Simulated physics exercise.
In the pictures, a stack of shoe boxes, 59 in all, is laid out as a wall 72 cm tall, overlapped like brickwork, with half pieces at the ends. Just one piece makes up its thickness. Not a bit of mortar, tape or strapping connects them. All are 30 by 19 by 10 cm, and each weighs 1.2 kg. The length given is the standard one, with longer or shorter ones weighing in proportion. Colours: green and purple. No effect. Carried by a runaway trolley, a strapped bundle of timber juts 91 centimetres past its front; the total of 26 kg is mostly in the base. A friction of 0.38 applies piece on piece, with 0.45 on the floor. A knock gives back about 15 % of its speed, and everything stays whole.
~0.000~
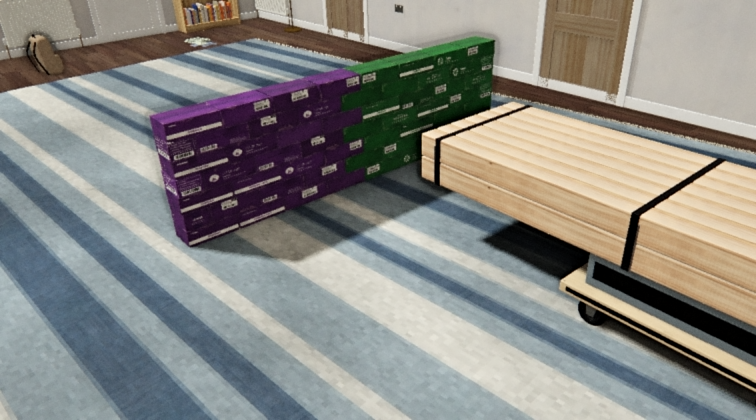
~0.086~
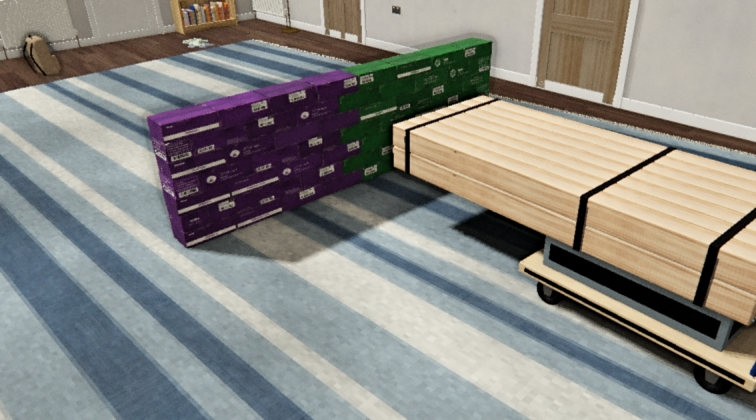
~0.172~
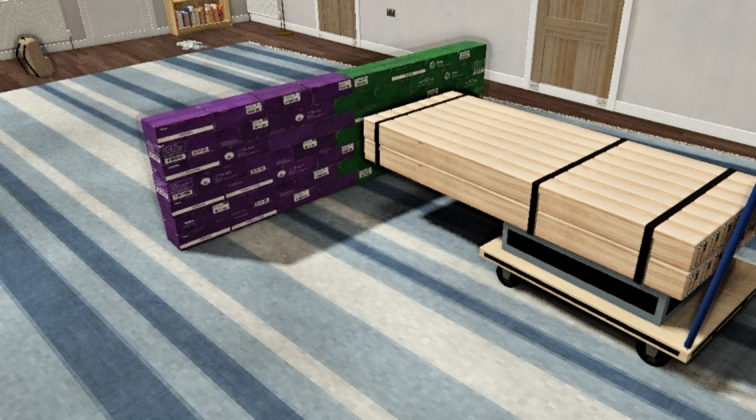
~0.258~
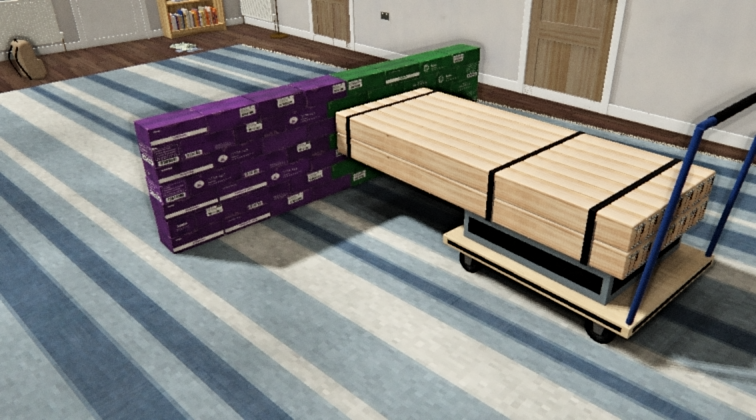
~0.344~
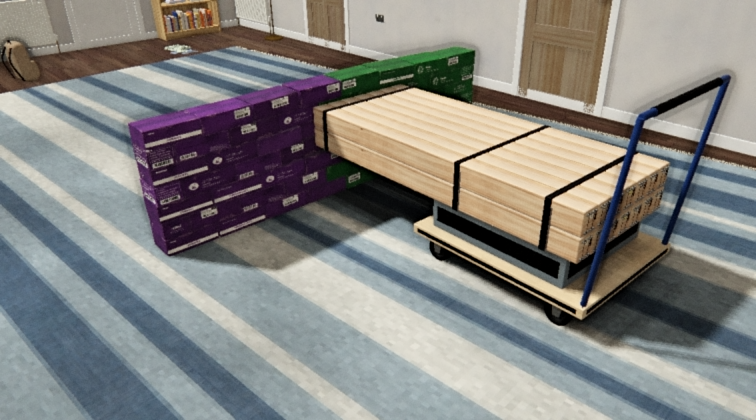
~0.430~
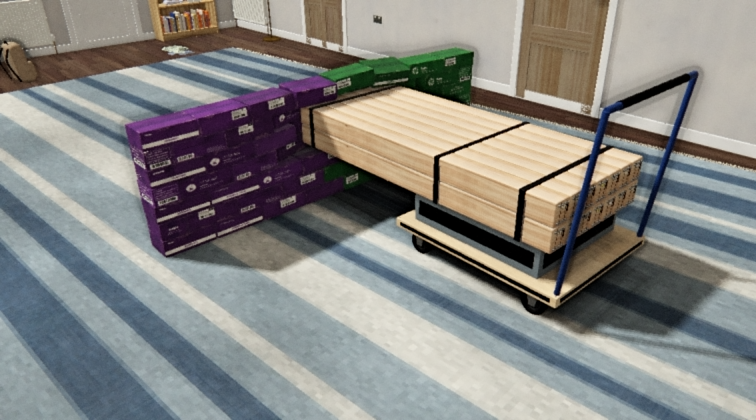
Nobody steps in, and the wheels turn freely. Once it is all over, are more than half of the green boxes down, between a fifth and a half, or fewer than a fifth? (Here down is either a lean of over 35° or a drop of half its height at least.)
I think the part going down will be one fifth up to one half.
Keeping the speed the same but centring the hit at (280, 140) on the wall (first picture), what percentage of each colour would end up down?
Then green ends 10 per cent down and purple 50 per cent.
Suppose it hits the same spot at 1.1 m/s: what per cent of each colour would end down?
Green 0%, purple 0%.
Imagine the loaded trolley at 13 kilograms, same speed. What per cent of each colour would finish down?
Colour by colour that makes green 50, purple 30 percent.
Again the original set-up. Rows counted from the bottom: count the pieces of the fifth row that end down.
Count down in that row: 5.
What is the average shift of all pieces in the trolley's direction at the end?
About 25 cm on average.
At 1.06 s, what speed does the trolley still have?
Speed: Close to 0.9 m/s.
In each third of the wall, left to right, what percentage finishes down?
20 / 50 / 30 %, left to right.
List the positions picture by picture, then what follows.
In the first frame (places mark the middle of the side facing us; the camera pans a little), load (429, 150) 75 cm short of the wall; top green box (481, 51); top purple box (194, 127); nothing disturbed.
Load (400, 141) 54 cm short of the wall; top green box (479, 52), in the second frame.
Load (370, 133) 34 cm short of the wall; top green box (473, 55), in the third frame.
Load (342, 127) 13 cm short of the wall; top green box (467, 58), in the fourth frame.
Load (319, 121) 42 mm into the wall's line; top green box (462, 61); steepest lean 5°, the box at (398, 76); 15 disturbed, none down, in the fifth frame.
Load (306, 118) 16 cm into the wall's line; top green box (459, 62); top purple box (171, 136); steepest lean 18°, the box at (392, 79); 24 disturbed, none down, in the sixth frame.
After 0.54 s, load 29 cm past the wall's line, still rolling; 3 of the 31 green boxes down (3 of 59 in all colours); top green box unmoved.
After 0.76 s, load 51 cm past the wall's line, still rolling; 8 of the 31 green boxes down (11 of 59 in all colours); top green box leaning 25°.
After 1.06 s, load 80 cm past the wall's line, still rolling; 12 of the 31 green boxes down (19 of 59 in all colours); top green box leaning 53°, 18 cm lower.
After 1.46 s, load 1.05 m past the wall's line, still rolling; 12 of the 31 green boxes down (19 of 59 in all colours); top green box leaning 74°, 53 cm lower.
At rest (3.3 s), load 1.07 m past the wall's line, stopped; 12 of the 31 green boxes down (19 of 59 in all colours); top green box upside down; top purple box unmoved. That is 39 per cent. As the last picture would show them, middles, top green box near (443, 125), top purple box near (163, 131).
